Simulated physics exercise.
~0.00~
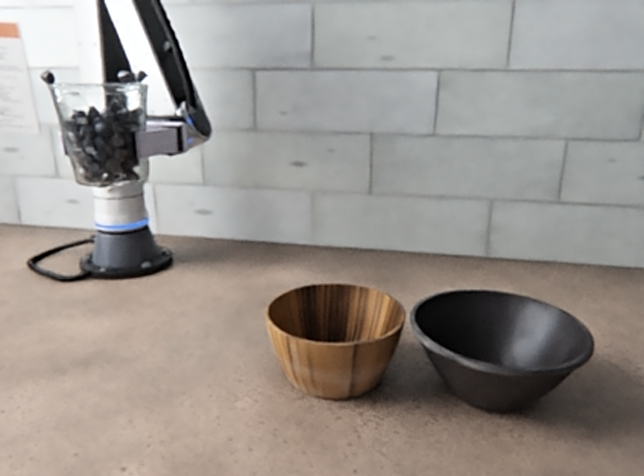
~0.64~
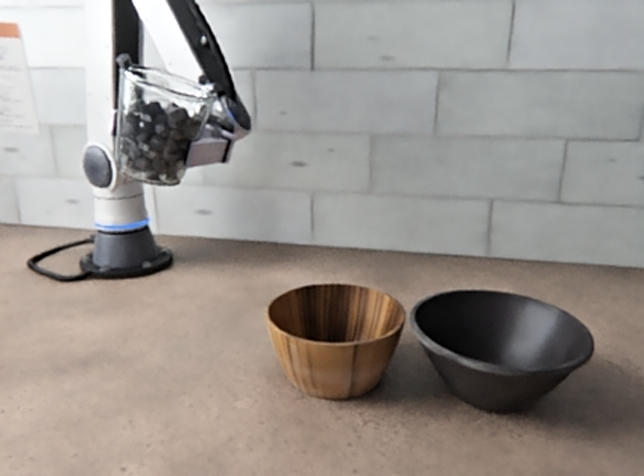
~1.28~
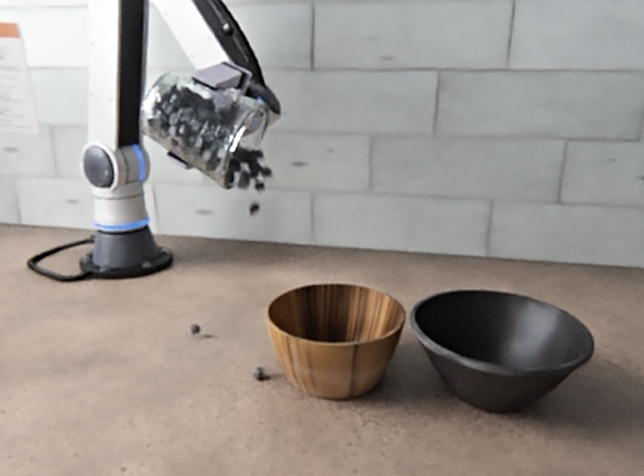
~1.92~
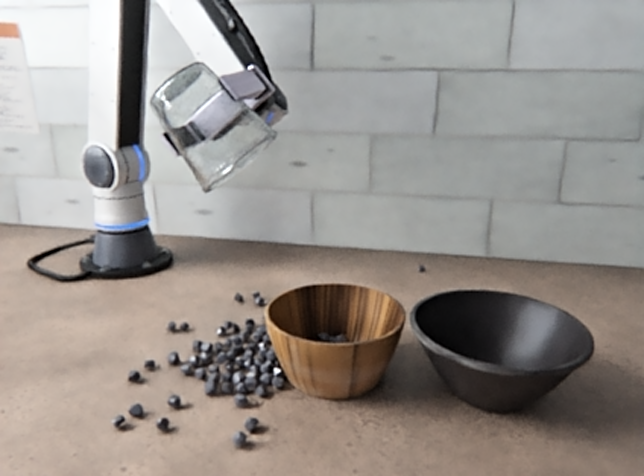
Robot arm tipping a clear cup of dark pebbles, spilling many on the counter beside a wooden bowl and some into it.
